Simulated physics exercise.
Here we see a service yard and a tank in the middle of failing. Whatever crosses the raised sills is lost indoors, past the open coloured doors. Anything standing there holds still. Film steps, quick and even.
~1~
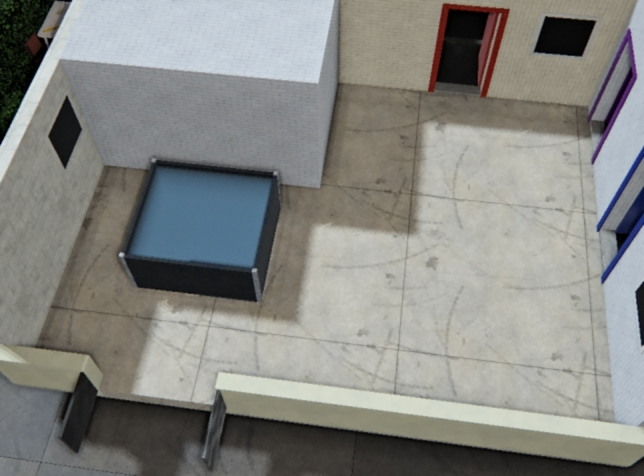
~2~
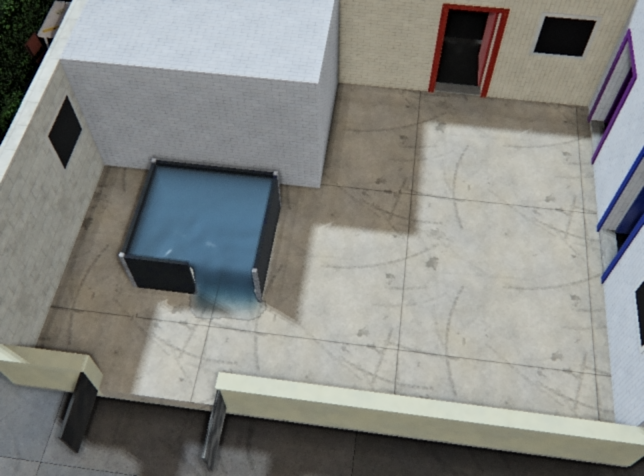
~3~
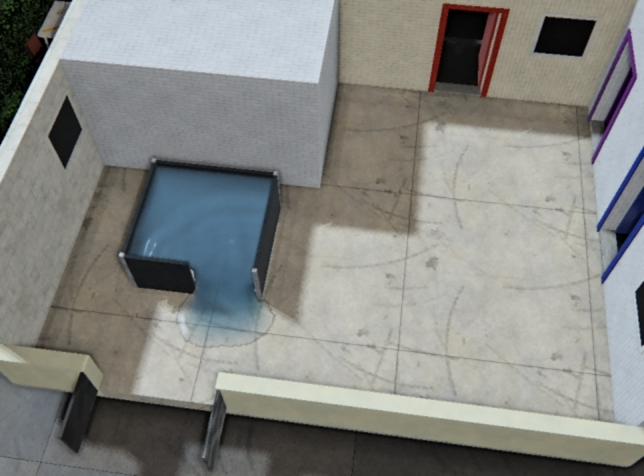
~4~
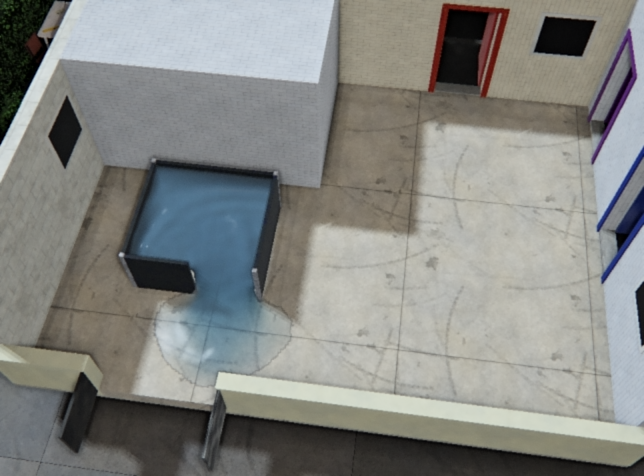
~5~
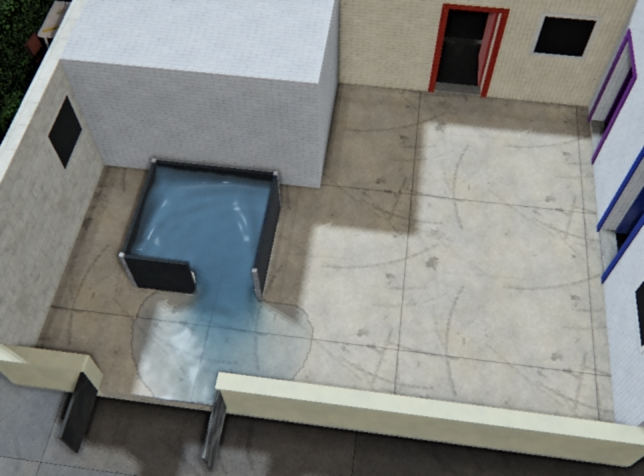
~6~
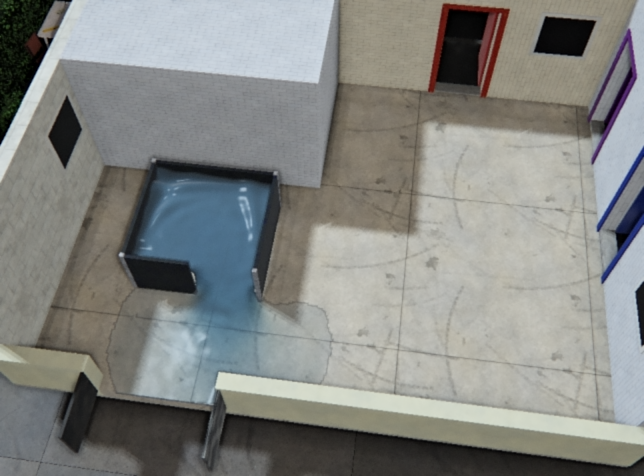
A walled concrete yard, seen from high above, lies beside pale buildings and a low, cream front wall with an opening at the lower left. A dark-sided square tank of blue water stands left of centre near a white block, with a red doorway at the back and purple and blue openings at right. Part of the tank's near side opens, and water pours out, spreading across the floor towards the front wall and opening while the level inside drops and the view stays still.
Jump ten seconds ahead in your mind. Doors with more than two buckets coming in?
Red door: Two or fewer; purple door: Two or fewer; blue door: Two or fewer.
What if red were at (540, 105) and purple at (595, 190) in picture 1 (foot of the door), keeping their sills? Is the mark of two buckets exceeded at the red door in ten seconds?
Well, the red door crosses the line.
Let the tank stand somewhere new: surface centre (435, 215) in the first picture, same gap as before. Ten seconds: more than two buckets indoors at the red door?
Red door: Tops the threshold.
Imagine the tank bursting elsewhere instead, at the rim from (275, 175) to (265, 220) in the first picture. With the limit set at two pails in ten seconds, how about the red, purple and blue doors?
Well, the red door gets past it, then the purple door gets past it, and the blue door gets past it.
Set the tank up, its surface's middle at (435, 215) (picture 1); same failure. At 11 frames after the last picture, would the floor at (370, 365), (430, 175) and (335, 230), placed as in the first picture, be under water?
Soaked, bone-dry, bone-dry.
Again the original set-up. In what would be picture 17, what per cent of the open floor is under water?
That works out to some 25 in a hundred.
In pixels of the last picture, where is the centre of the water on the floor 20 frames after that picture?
Roughly (300, 299).
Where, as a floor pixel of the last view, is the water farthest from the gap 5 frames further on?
Somewhere near (453, 420).
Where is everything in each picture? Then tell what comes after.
In the first picture, still water in the tank at (202, 216).
In the second picture, water pours out at (226, 286) and has run to (262, 304).
In the third picture, the front is at (187, 333), out from the gap at (226, 287).
In the fourth picture, water pours out at (226, 288) and has run to a hidden place.
In the fifth picture, the front is at a hidden place, out from the gap at (226, 288).
In the sixth picture, the front is at a hidden place, out from the gap at (226, 287).
A moment on, water covers 15 % of the floor; the red door not reached, the purple door not reached, the blue door not reached.
Next, water covers 25 % of the floor; the red door not reached, the purple door not reached, the blue door not reached.
Then, water covers 40 % of the floor; the red door not reached, the purple door not reached, the blue door wet at the sill, nothing in.
Later, water covers 50 % of the floor; the red door not reached, the purple door wet at the sill, nothing in, the blue door wet at the sill, nothing in.
In the end, water covers 70 % of the floor; the red door under two buckets in, the purple door wet at the sill, nothing in, the blue door wet at the sill, nothing in.
